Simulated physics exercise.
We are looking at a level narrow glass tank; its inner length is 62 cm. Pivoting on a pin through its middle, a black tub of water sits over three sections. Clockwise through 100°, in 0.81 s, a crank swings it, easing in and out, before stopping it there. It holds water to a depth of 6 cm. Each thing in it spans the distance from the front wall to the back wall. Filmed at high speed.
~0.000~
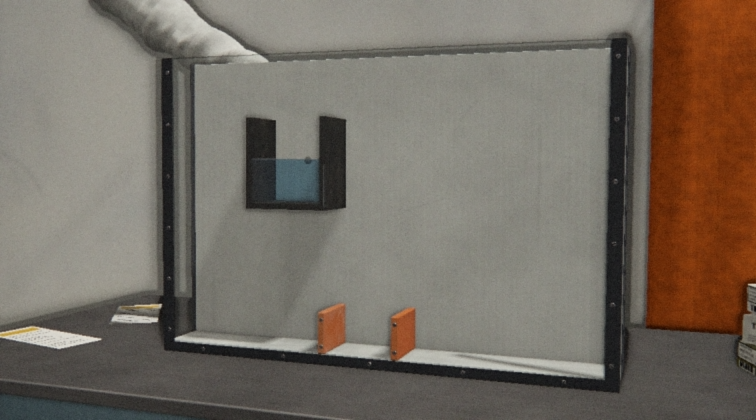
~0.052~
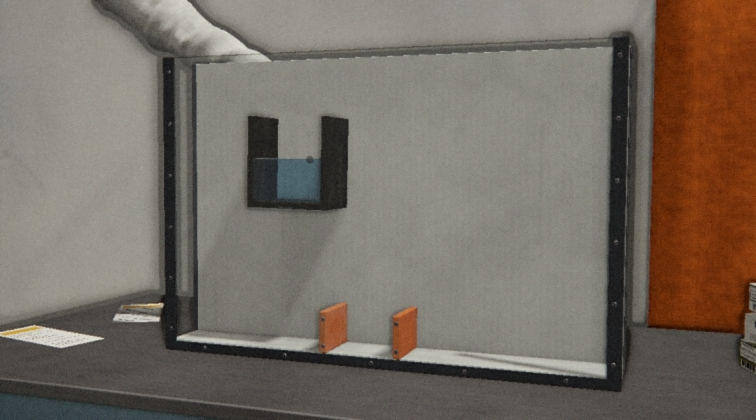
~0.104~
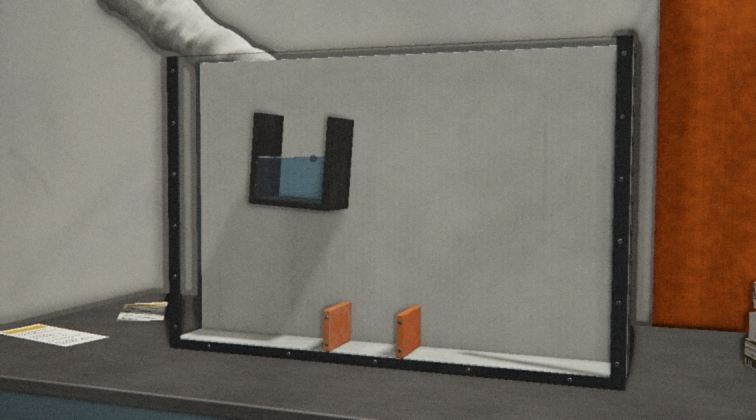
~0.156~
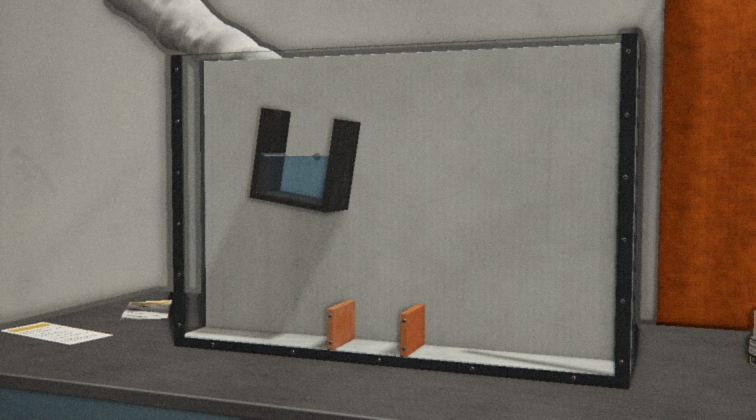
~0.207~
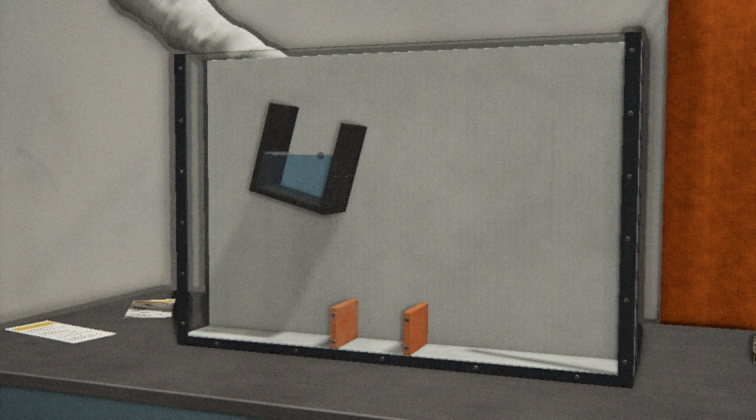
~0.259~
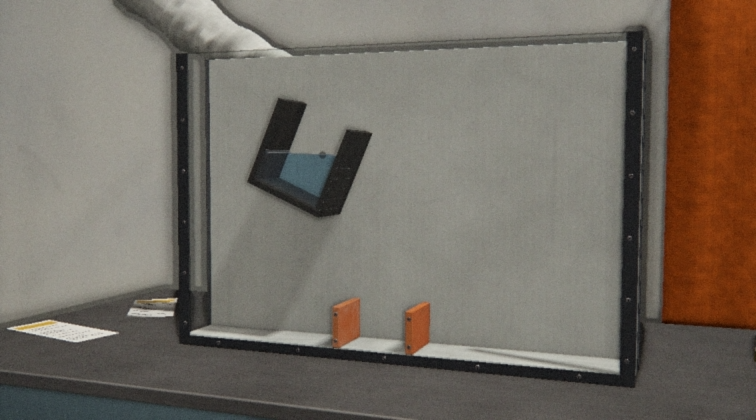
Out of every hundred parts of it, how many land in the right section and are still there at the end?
Roughly 15 out of 100.
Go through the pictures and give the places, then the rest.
In the first picture, tilt 0°; lip (322, 118); the highest water is at (256, 161); divider tops at (321, 314) and (395, 319).
In the second picture, tilt 1°; lip (324, 118); the highest water is at (303, 160).
In the third picture, tilt 4°; lip (330, 119); the highest water is at (302, 159).
In the fourth picture, tilt 9°; lip (337, 121); the highest water is at (318, 157).
In the fifth picture, tilt 15°; lip (343, 125); the highest water is at (270, 156).
In the sixth picture, tilt 23°; lip (349, 132); the highest water is at (272, 155).
After 0.45 s 100 per cent has yet to come down; below, left 0, middle 0, right 0.
After 0.70 s 90 per cent has yet to come down; below, left 0, middle 10, right 0.
After 1.03 s 37 per cent has yet to come down; below, left 6, middle 43, right 14.
In the end the left section holds 14, the middle 69 and the right 17 per cent.
